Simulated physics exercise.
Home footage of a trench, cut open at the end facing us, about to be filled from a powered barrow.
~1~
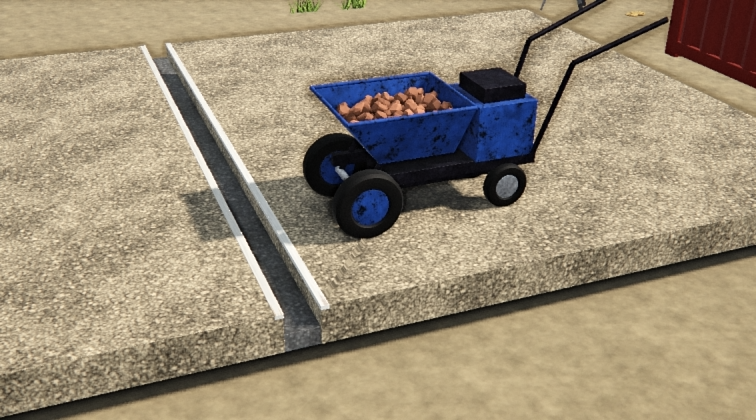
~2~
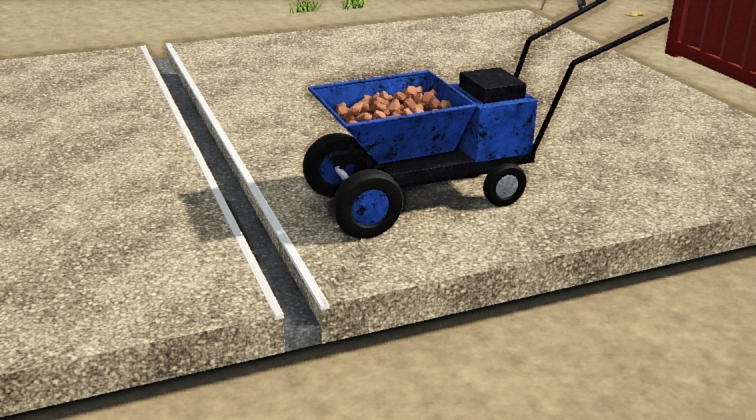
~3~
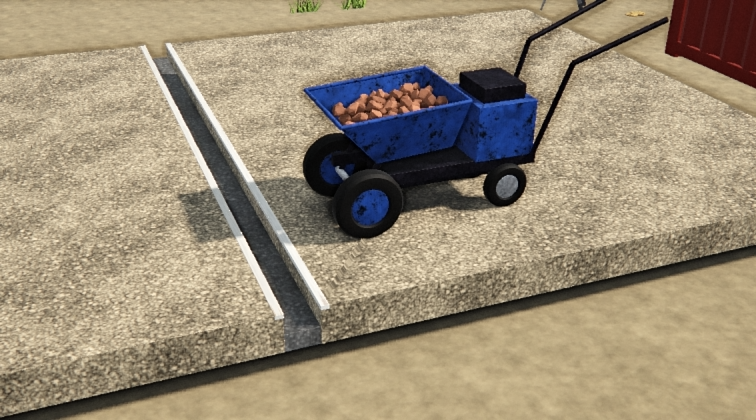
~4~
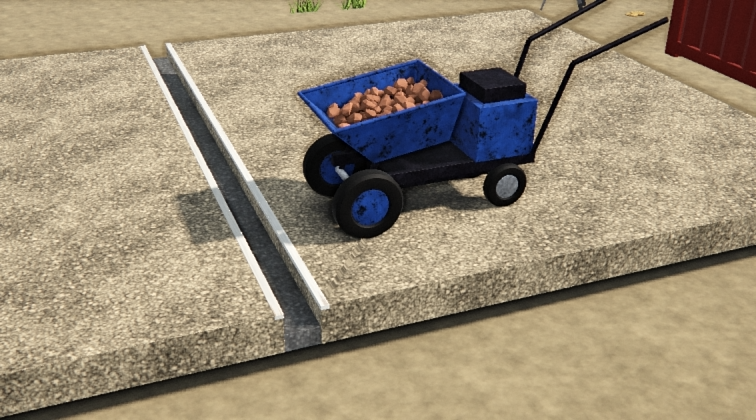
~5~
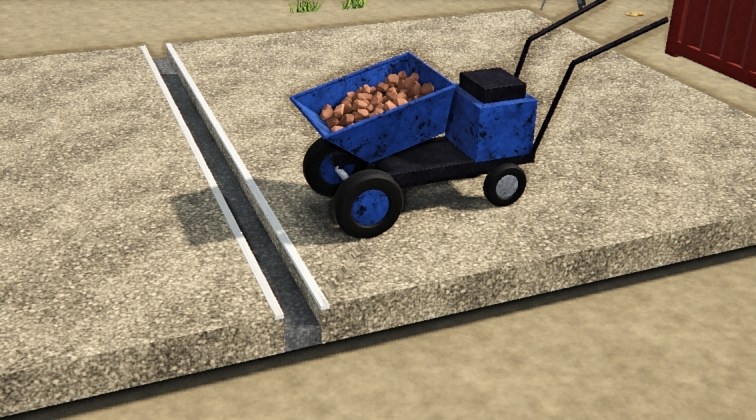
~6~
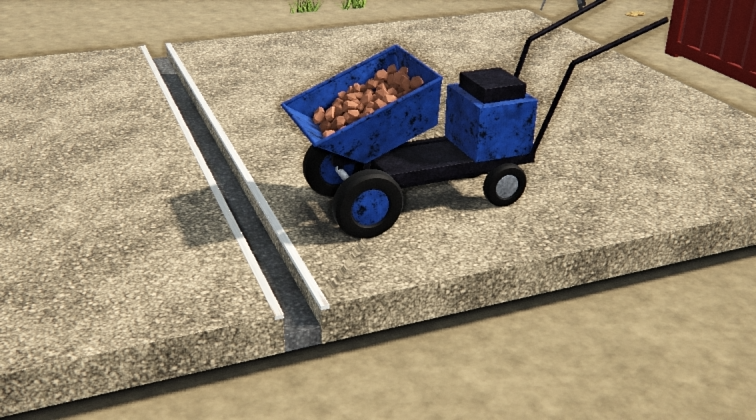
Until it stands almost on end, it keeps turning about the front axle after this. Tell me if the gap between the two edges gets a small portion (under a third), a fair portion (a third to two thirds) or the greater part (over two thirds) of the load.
It gets a fair portion.
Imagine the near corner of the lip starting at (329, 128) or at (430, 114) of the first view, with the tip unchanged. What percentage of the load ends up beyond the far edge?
80 % and 0 %, in that order.
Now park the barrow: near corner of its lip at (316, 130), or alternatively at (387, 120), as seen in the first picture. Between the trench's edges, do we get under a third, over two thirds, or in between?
First: Below one third. Second: The middle third.
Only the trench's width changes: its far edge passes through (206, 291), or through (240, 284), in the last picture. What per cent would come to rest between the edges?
You'd get 100 % in the first case and 80 % in the second.
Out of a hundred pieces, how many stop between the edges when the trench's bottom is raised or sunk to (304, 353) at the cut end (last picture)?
I'd guess about 50 %.
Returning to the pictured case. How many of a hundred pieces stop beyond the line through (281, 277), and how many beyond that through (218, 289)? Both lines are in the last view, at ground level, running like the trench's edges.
I'd put it near 70 in a hundred, then near 20 in a hundred.
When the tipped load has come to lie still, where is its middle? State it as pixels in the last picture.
Last view, resting centre - approx. (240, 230).
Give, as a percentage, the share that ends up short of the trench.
Roughly 0 percent.
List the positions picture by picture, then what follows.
Lip of the skip (347, 126), level; top of the load (396, 109), lumps of rubble; first edge of the trench (305, 272); far edge (262, 280), the trench under half as wide as the skip, and about half as deep as wide, in the first picture.
Lip of the skip (346, 126), tipped barely; top of the load (394, 108), in the second picture.
Lip of the skip (341, 128), tipped barely; top of the load (404, 101), in the third picture.
Lip of the skip (334, 132), tipped a little; top of the load (411, 98), in the fourth picture.
Lip of the skip (325, 137), tipped a little; top of the load (403, 93), in the fifth picture.
Lip of the skip (316, 145), tipped clearly; top of the load (402, 93); first edge of the trench (305, 272); far edge (262, 280), in the sixth picture.
Just after the last frame, skip tipped steeply; every one in the skip.
A moment on, skip tipped right over; roughly two thirds in the skip; roughly a quarter in or heaped over the trench; roughly a quarter beyond it; just a few falling.
Further on, skip tipped right over; just a few in the skip; roughly half in or heaped over the trench; roughly half beyond it.
When it is over, skip tipped right over; just a few short of the trench; roughly half in or heaped over the trench; roughly half beyond it.
